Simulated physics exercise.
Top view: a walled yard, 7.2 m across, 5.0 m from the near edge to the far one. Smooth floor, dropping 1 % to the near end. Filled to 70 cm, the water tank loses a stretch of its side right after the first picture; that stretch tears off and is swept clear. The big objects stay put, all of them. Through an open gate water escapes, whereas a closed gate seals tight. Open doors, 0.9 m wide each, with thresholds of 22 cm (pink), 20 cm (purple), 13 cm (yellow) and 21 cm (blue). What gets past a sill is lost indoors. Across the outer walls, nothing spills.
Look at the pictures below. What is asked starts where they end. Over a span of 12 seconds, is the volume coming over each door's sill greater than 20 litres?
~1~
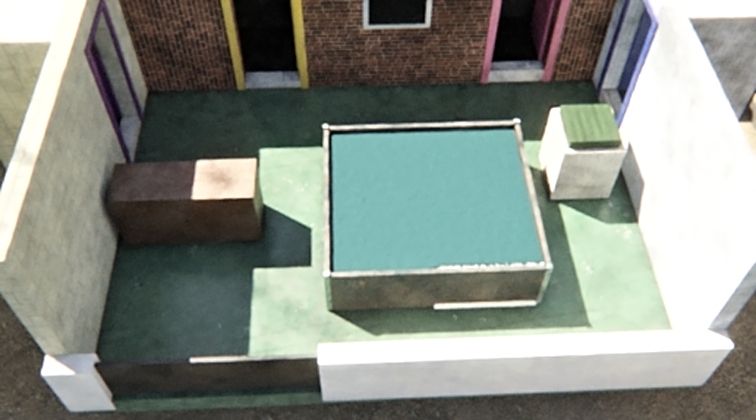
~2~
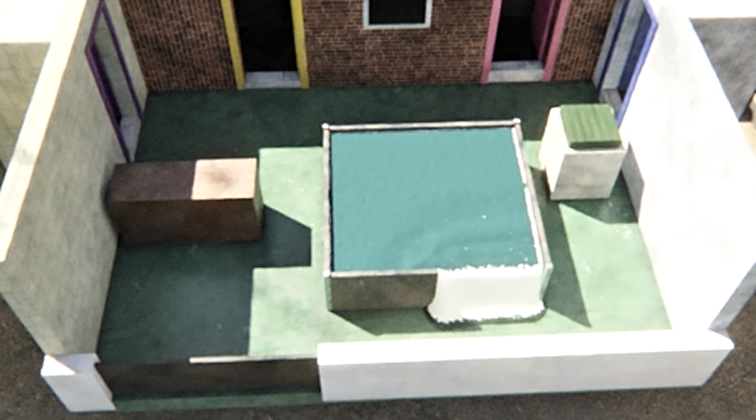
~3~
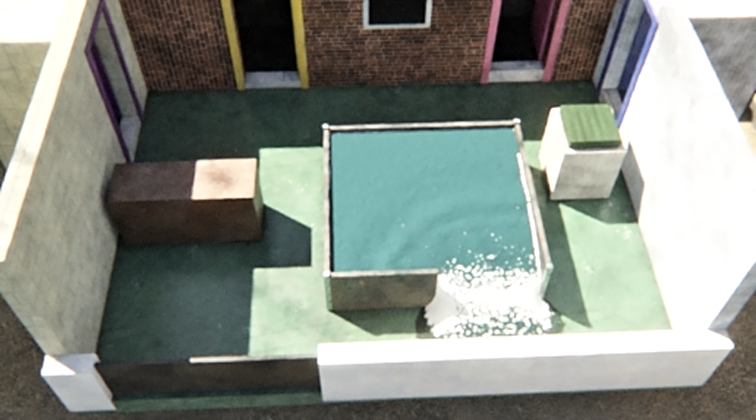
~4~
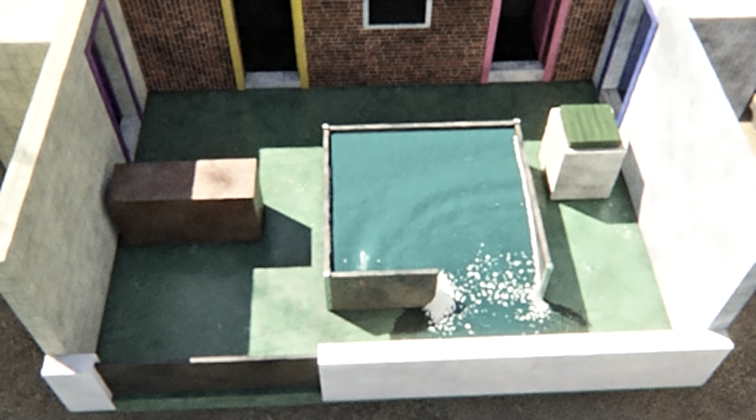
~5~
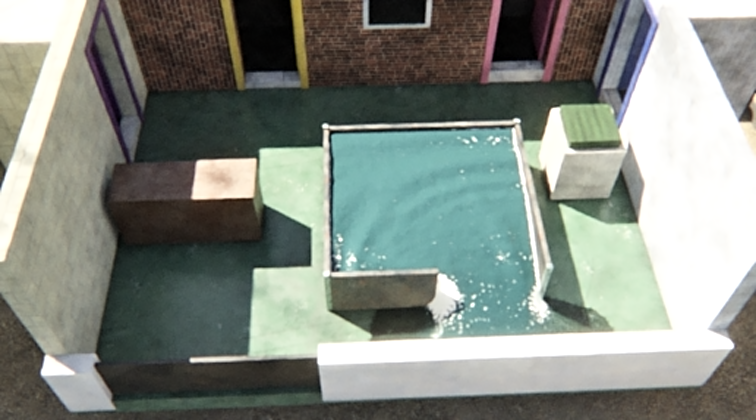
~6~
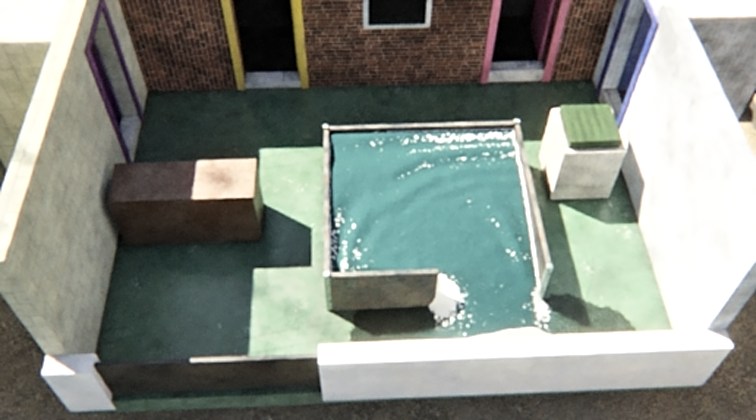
As I see it, the pink door holds the inflow within the limit. The purple door holds the inflow within the limit. The yellow door holds the inflow within the limit. The blue door holds the inflow within the limit.
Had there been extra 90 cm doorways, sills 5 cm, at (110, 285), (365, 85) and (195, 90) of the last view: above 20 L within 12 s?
Note, doorways in listed order: Goes beyond, stays short, goes beyond.
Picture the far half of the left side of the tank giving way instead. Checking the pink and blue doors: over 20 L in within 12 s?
Door pink stays within, door blue stays within.
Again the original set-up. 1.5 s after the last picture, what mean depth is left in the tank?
Some 43 cm on average.
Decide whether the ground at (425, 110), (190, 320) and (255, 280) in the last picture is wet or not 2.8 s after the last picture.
Untouched, submerged, submerged.
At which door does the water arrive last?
Result: Yellow door.
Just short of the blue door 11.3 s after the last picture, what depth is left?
Reading: Close to 10.5 cm.
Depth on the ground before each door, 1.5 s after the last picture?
In cm: Pink 0, purple 0, yellow 0, blue 0.
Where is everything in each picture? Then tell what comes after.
In the first frame, still water, 70 cm deep, in the water tank at (429, 196).
In the second frame, water pours out at (488, 289) and has run 0.7 m, to (433, 317); typically 9 cm deep outside, 70 cm at the water tank's back.
In the third frame, water pours out at (487, 291) and has run 1.0 m, to a hidden place; typically 12 cm deep outside, 70 cm at the water tank's back.
In the fourth frame, water pours out at (487, 292) and has run 1.3 m, to a hidden place; typically 15 cm deep outside, 70 cm at the water tank's back.
In the fifth frame, water pours out at (487, 292) and has run 1.7 m, to a hidden place; typically 16 cm deep outside, 69 cm at the water tank's back.
In the sixth frame, water pours out at (487, 292) and has run 2.0 m, to a hidden place; typically 18 cm deep outside, 63 cm at the water tank's back.
Then, 0.7 s after the last picture water covers 20 % of the floor and is deepest (62 cm) near (504, 353); pink door not reached, purple door not reached, yellow door not reached, blue door not reached.
Then, 1.5 s after the last picture water covers 40 % of the floor and is deepest (57 cm) near (666, 360); pink door not reached, purple door not reached, yellow door not reached, blue door not reached.
Then, 2.8 s after the last picture water covers 55 % of the floor and is deepest (39 cm) near (106, 382); pink door 9 cm at the sill, 0 L in, purple door 2 cm at the sill, 0 L in, yellow door not reached, blue door 11 cm at the sill, 0 L in.
Then, 6.3 s after the last picture water covers 95 % of the floor and is deepest (26 cm) near (666, 360); pink door 16 cm at the sill, 0 L in, purple door 2 cm at the sill, 0 L in, yellow door 7 cm at the sill, 0 L in, blue door 11 cm at the sill, 0 L in.
Then, 11.3 s after the last picture water covers 95 % of the floor and is deepest (19 cm) near (316, 262); pink door 9 cm at the sill, 0 L in, purple door 13 cm at the sill, 0 L in, yellow door 15 cm at the sill, 2 L in, blue door 11 cm at the sill, 0 L in.
